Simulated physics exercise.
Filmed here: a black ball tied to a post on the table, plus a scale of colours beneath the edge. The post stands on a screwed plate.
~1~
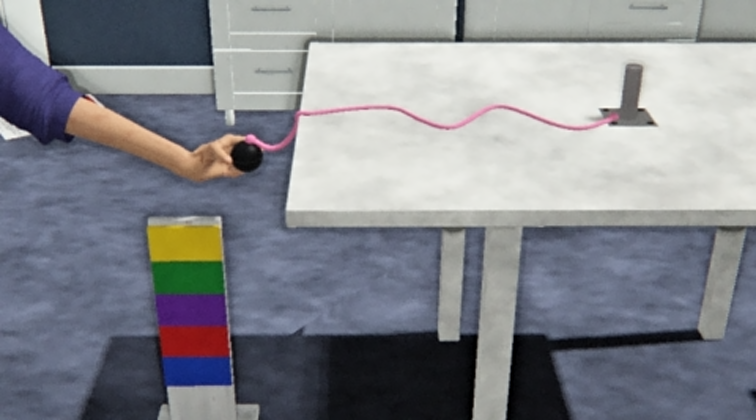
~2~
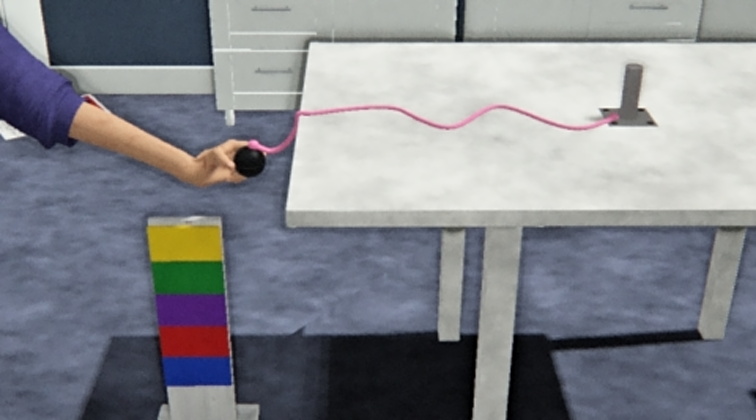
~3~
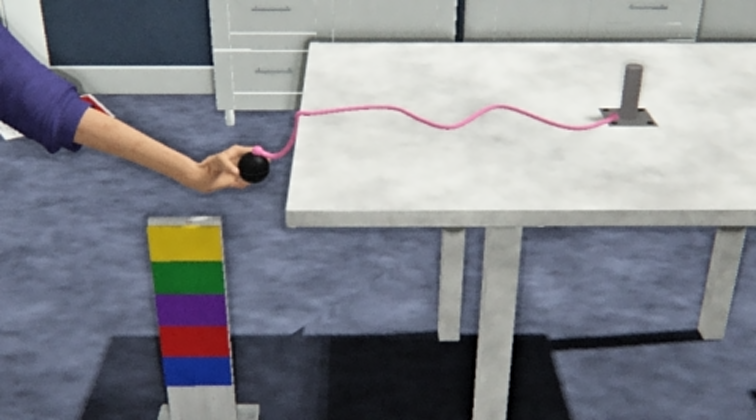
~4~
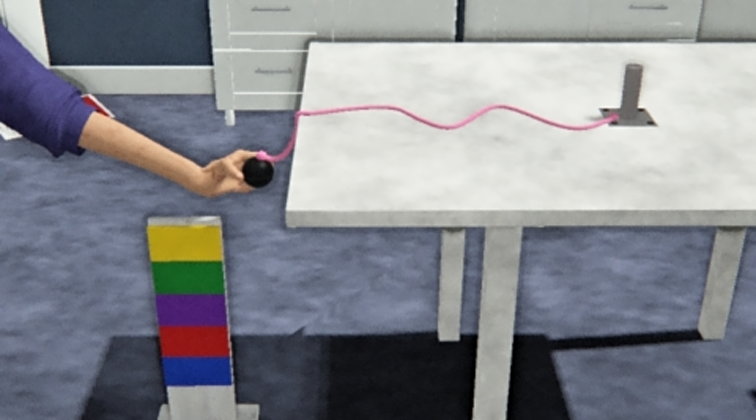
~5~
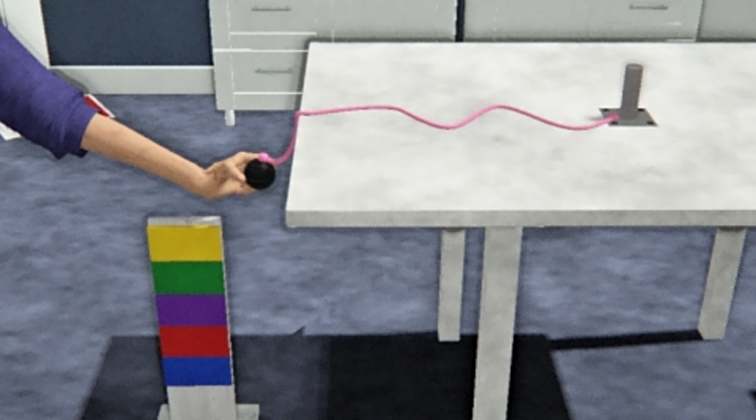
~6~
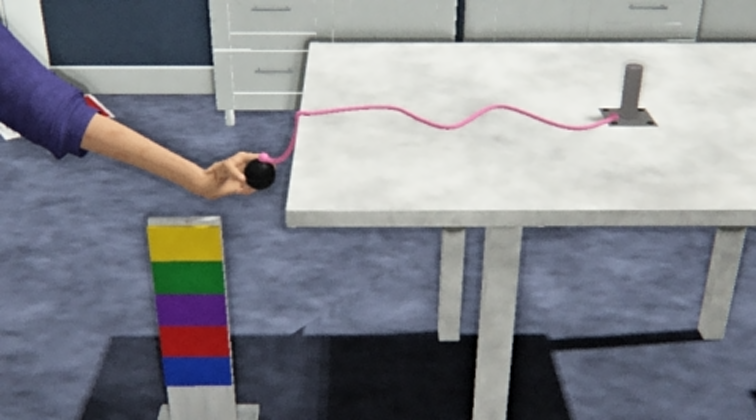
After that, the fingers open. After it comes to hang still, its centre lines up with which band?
It lines up with green.
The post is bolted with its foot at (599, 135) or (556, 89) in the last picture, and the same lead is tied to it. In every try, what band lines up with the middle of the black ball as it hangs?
One after the other, purple; purple.
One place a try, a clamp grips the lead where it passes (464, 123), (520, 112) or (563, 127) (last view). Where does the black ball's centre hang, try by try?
Respectively (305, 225), (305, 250) and (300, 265).
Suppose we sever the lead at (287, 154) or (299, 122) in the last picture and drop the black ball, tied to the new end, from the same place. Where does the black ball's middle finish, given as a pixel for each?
It would be at (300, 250) in the first case and at (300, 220) in the second.
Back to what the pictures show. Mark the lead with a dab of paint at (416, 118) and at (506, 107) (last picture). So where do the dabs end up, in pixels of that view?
They end up at (344, 117) and (474, 117).
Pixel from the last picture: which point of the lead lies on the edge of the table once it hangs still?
You'll find it close to (380, 108).
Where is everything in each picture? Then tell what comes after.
The first picture shows black ball (247, 156); yellow (185, 245); green (188, 279); purple (191, 311); red (194, 343); blue (197, 372).
The second picture shows black ball (250, 162); lead through (586, 128) (517, 110) (464, 123) (399, 110) (321, 113).
The third picture shows black ball (254, 167).
The fourth picture shows black ball (258, 172); lead through (586, 128) (517, 110) (464, 123) (399, 110) (321, 113).
The fifth picture shows black ball (260, 174).
The sixth picture shows black ball (260, 174); lead through (586, 128) (517, 110) (464, 123) (399, 110) (321, 113).
Soon after, ball near (306, 260); level with green.
Then, ball near (293, 271); level with green.
At rest, ball near (298, 273); level with green. At green.
